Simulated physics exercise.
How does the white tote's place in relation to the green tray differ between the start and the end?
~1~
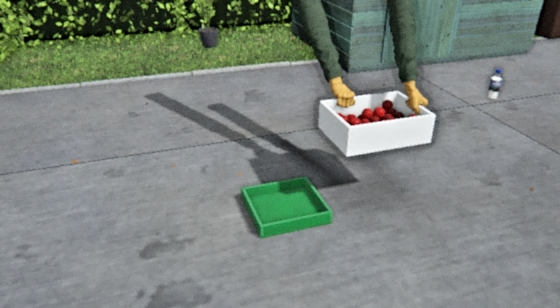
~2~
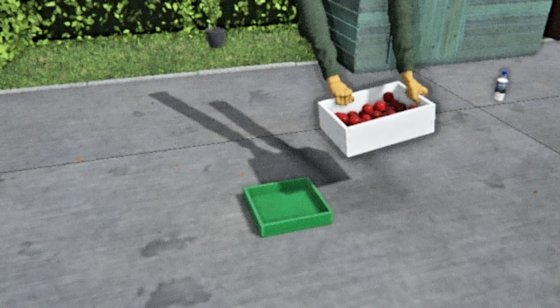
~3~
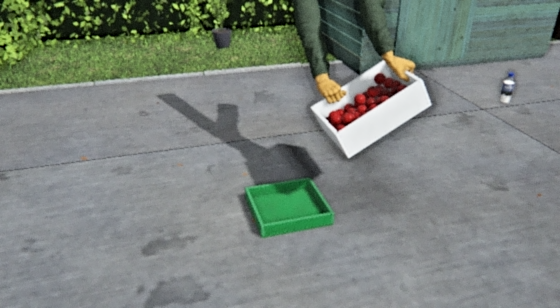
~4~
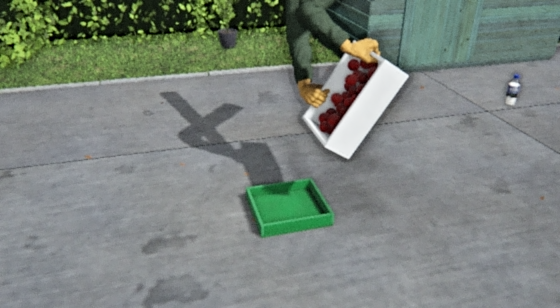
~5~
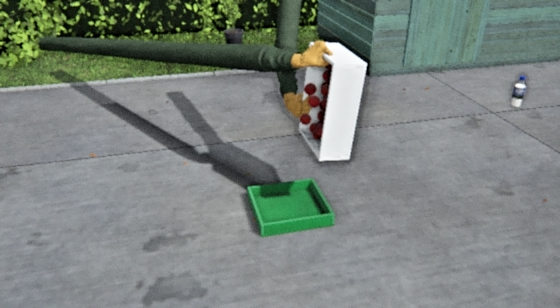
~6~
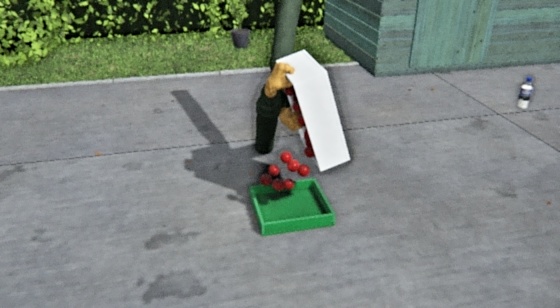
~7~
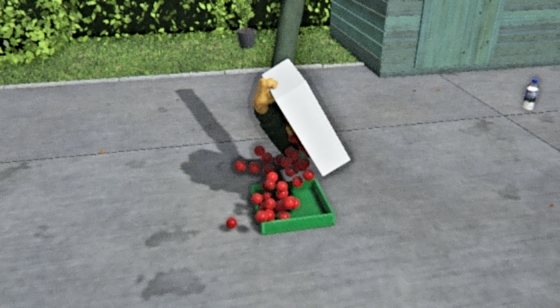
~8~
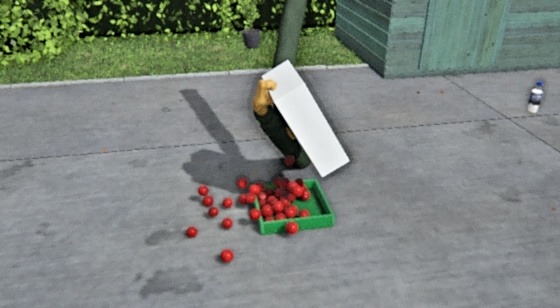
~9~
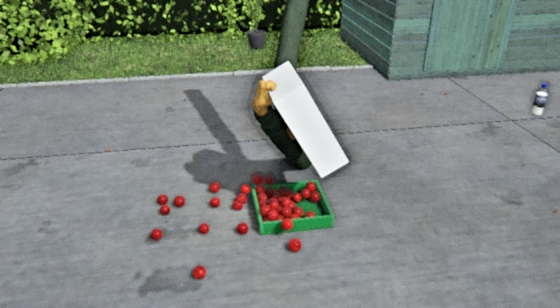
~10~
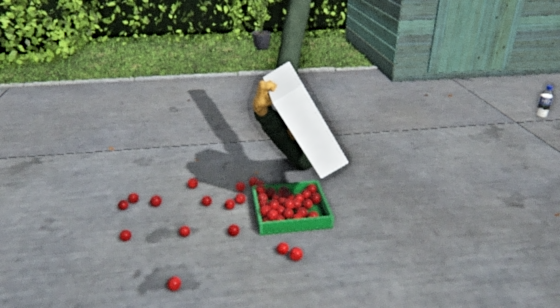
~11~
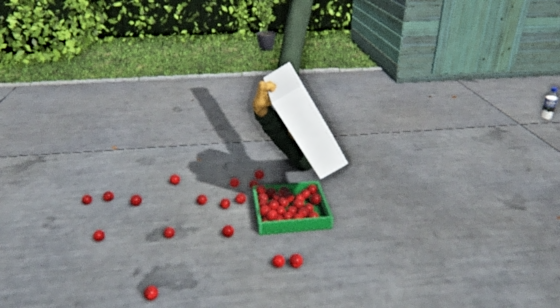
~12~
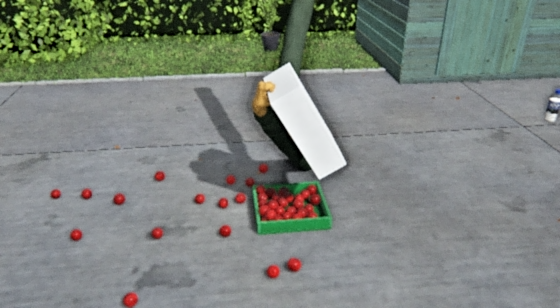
At the start the white tote is held behind the green tray and off to its right. By the end it has shifted left and is just behind the tray, almost directly above it in view.
On grey paving beside a strip of grass and a green wooden shed, a pair of tan-gloved hands in dark green sleeves holds a white tote of round red fruit behind a shallow green tray. The hands lift the tote slightly and tip it steadily to the left until it is past upright. The fruit tumbles out in a rush, piling into the tray and spilling over the paving. Several pieces roll away to the left and a few toward the front. At the end the tote stays steeply tipped, with more fruit in the tray than scattered outside it.
